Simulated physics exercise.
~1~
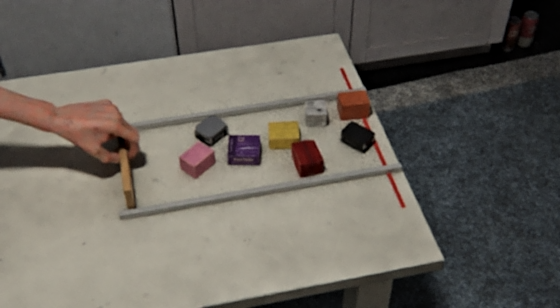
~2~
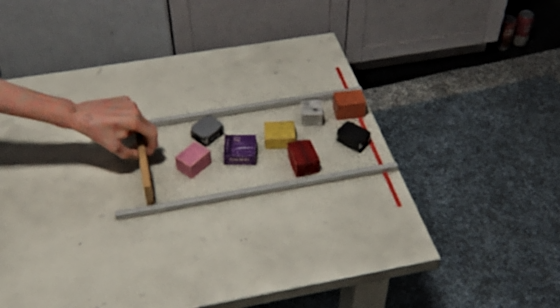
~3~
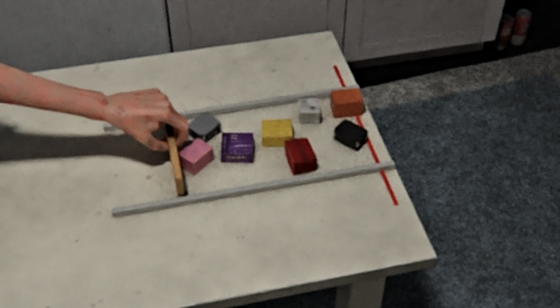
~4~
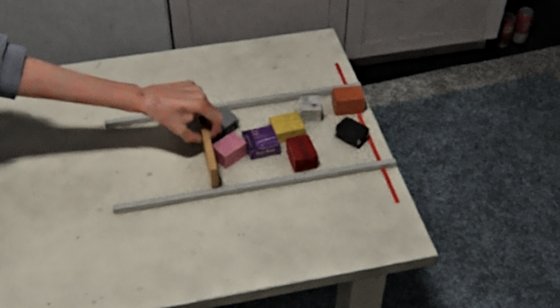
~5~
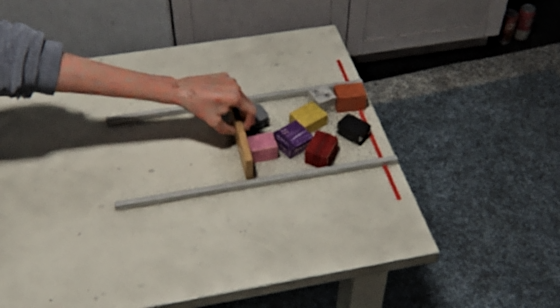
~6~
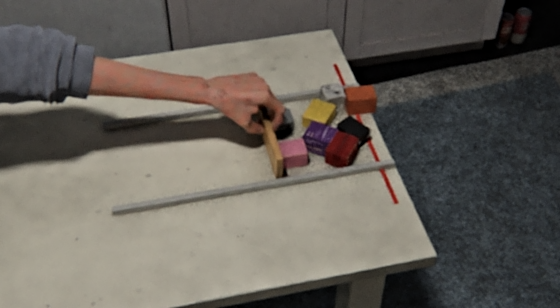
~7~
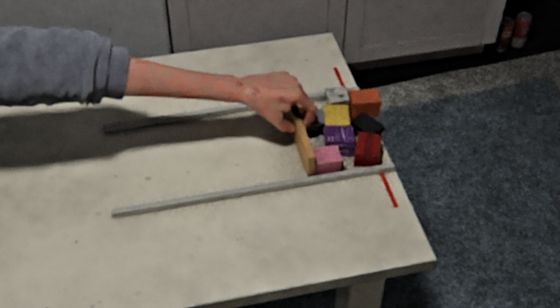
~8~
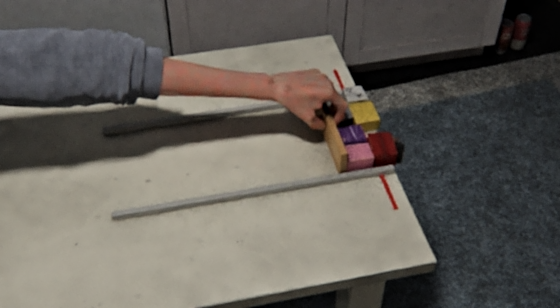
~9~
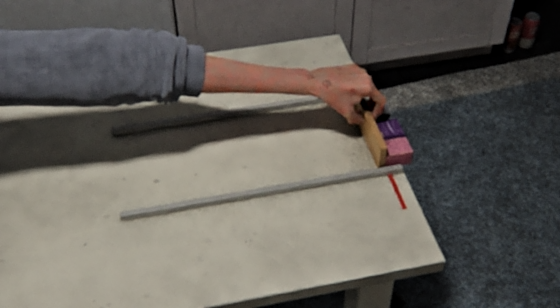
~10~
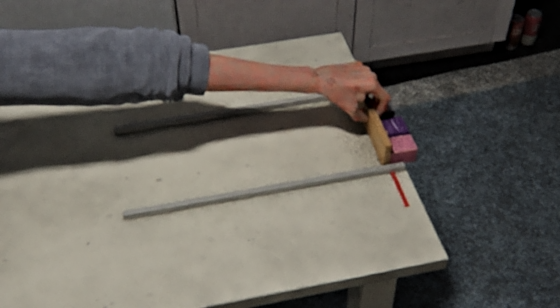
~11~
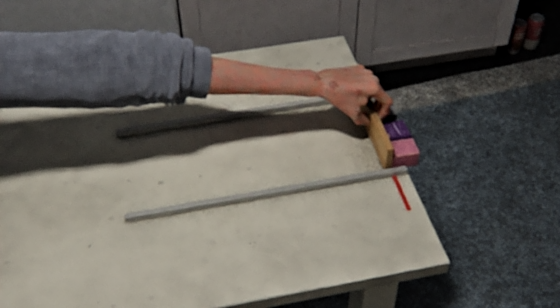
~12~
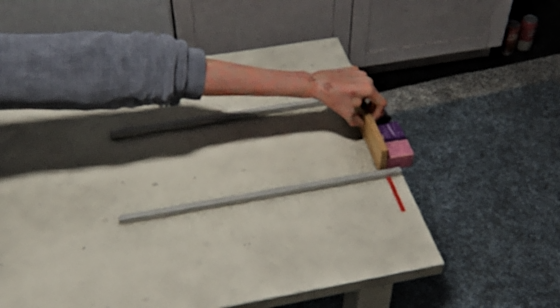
A hand slides an upright wooden board rightward across a pale table, between two grey rails, toward a scatter of small coloured blocks and boxes. The board reaches the pink block and a dark grey piece first, then pushes them into the purple, yellow and red ones. The pieces bunch together and crowd over the red tape near the table's right edge. The orange block goes out of sight, and the black, red, yellow and white pieces follow as the board keeps moving. Finally the board stops by the tape, with the pink and purple blocks still against it at the edge.
